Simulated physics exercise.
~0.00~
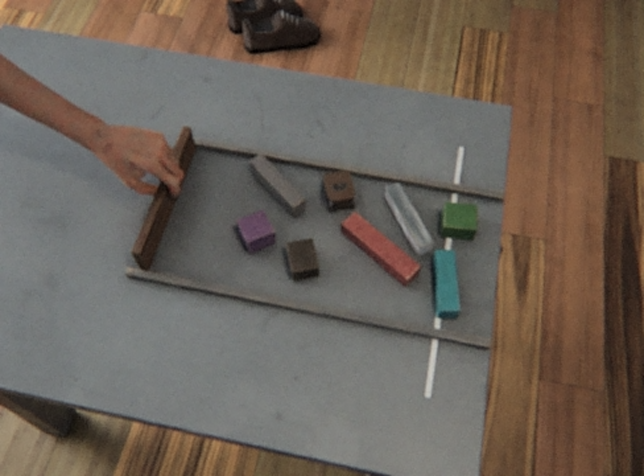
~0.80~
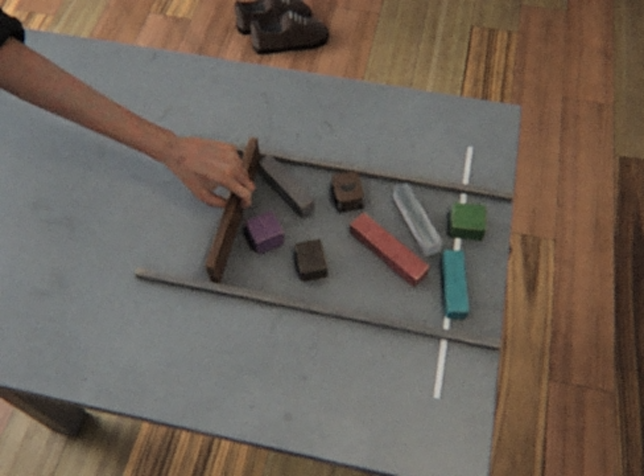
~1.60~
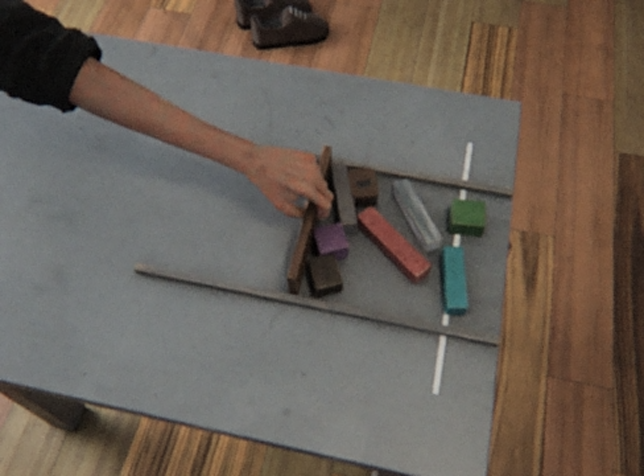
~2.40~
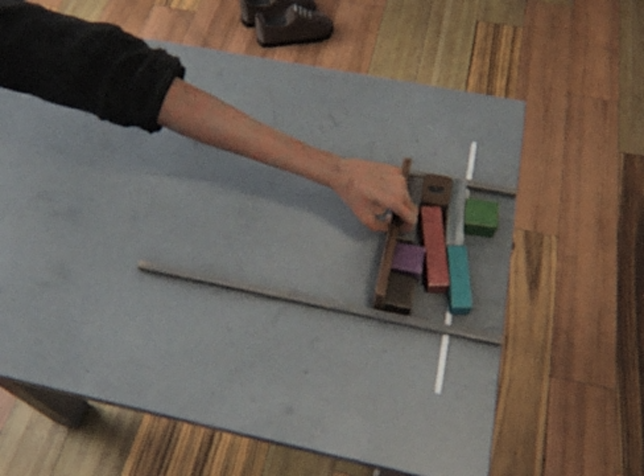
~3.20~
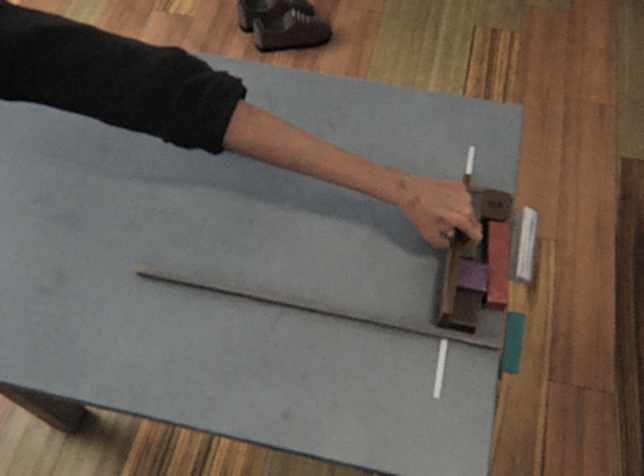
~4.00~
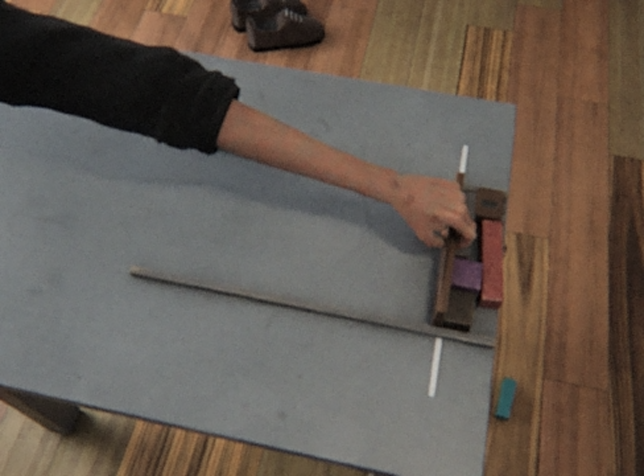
A hand slides a board rightward, sweeping blocks across the table and pushing some off the edge.
